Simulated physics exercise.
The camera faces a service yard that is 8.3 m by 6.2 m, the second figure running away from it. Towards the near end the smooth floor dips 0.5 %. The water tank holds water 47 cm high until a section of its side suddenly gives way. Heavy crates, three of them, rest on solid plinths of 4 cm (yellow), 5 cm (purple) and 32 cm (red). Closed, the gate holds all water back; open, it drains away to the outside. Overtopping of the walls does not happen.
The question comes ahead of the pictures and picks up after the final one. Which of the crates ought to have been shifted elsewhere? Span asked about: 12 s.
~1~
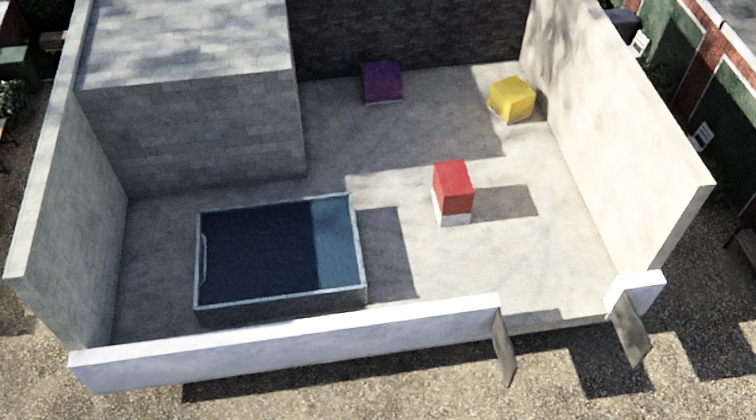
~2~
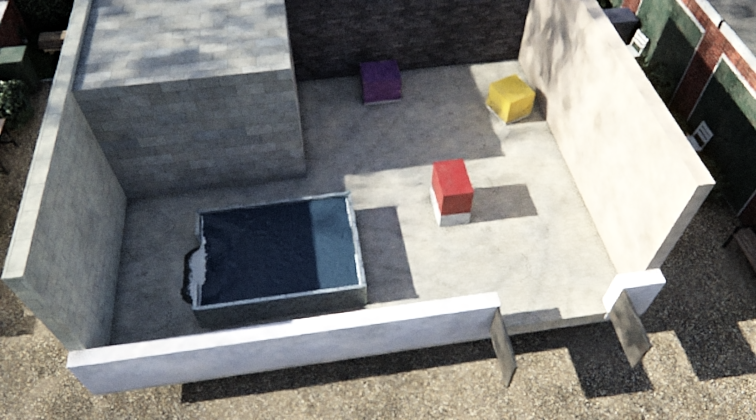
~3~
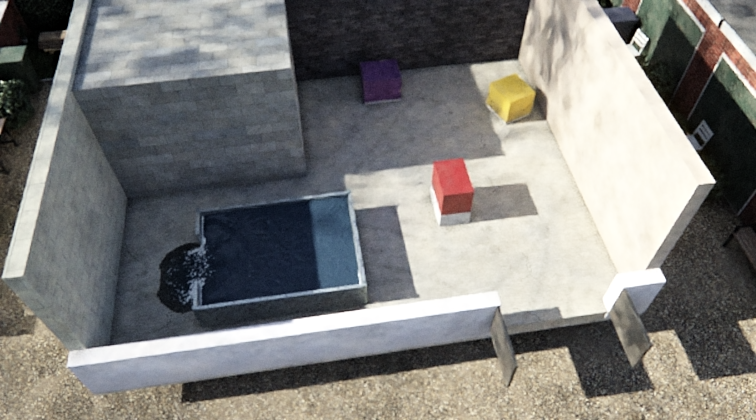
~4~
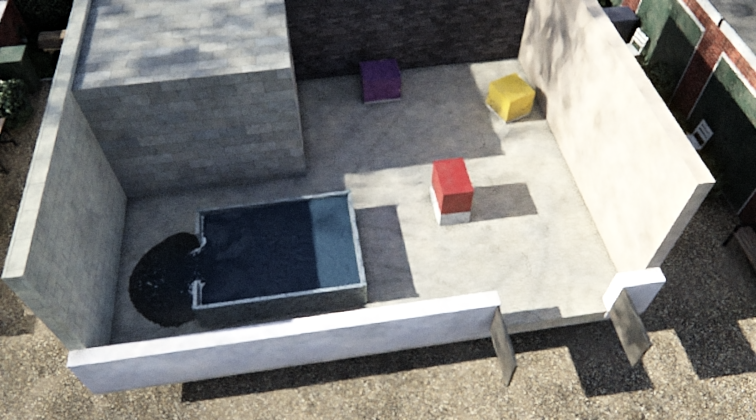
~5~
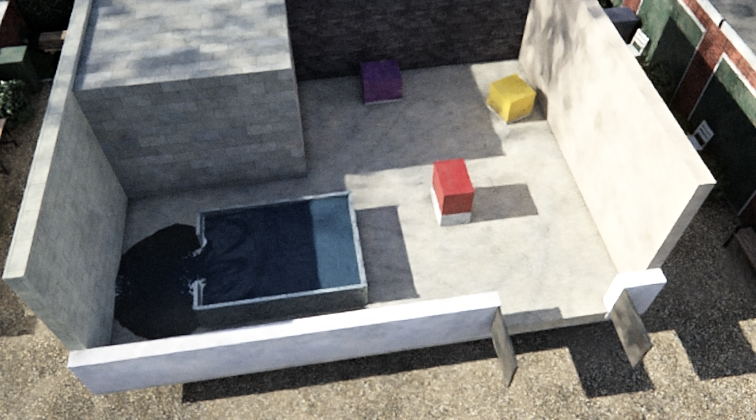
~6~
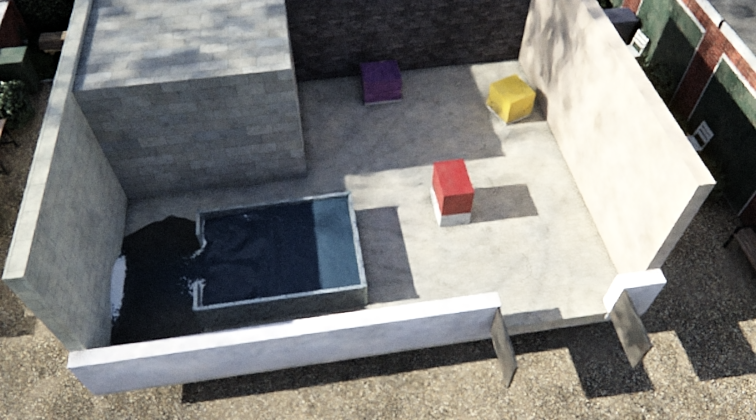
The yellow crate needed moving; the purple crate was fine where it was; the red crate was fine where it was.
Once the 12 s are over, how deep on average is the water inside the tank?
The mean depth is around 10 cm.
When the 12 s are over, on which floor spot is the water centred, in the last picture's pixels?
(364, 226).
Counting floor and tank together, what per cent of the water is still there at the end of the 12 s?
Remaining: Roughly 96 %.
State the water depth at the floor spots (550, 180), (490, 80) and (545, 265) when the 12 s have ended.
Around 7 cm, 5 cm and 6 cm, in the order given.
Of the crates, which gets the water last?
That would be the purple one.
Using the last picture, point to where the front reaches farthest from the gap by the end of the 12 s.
Roughly at pixel (517, 61).
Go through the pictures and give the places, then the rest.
In the first picture, the water tank at (279, 249) is whole and still, 47 cm deep.
In the second picture, the front is at (195, 252), 0.5 m from the gap at (204, 270); 0.2 m2 of floor is under water; 47 cm left at the back of the water tank.
In the third picture, the front is at (170, 258), 0.8 m from the gap at (205, 271); 0.6 m2 of floor is under water; 47 cm left at the back of the water tank.
In the fourth picture, water pours out at (204, 270) and has run 1.2 m, to (137, 277); deepest outside 22 cm, 47 cm at the water tank's back.
In the fifth picture, the front is at (115, 311), 1.5 m from the gap at (205, 270); 2.1 m2 of floor is under water; 47 cm left at the back of the water tank.
In the sixth picture, the front is at (112, 335), 1.7 m from the gap at (204, 270); 2.4 m2 of floor is under water; 47 cm left at the back of the water tank.
A moment later water covers 10 % of the floor and is deepest (37 cm) near (108, 371); yellow plinth not reached, purple plinth not reached, red plinth not reached.
Soon after water covers 15 % of the floor and is deepest (33 cm) near (109, 360); yellow plinth not reached, purple plinth not reached, red plinth not reached.
Next water covers 25 % of the floor and is deepest (26 cm) near (109, 360); yellow plinth not reached, purple plinth not reached, red plinth not reached.
Later on water covers 70 % of the floor and is deepest (18 cm) near (108, 371); yellow plinth reached, purple plinth not reached, red plinth reached.
At the end water covers 90 % of the floor and is deepest (10 cm) near (108, 371); highest at the yellow plinth 8 cm, highest at the purple plinth 2 cm, highest at the red plinth 8 cm.
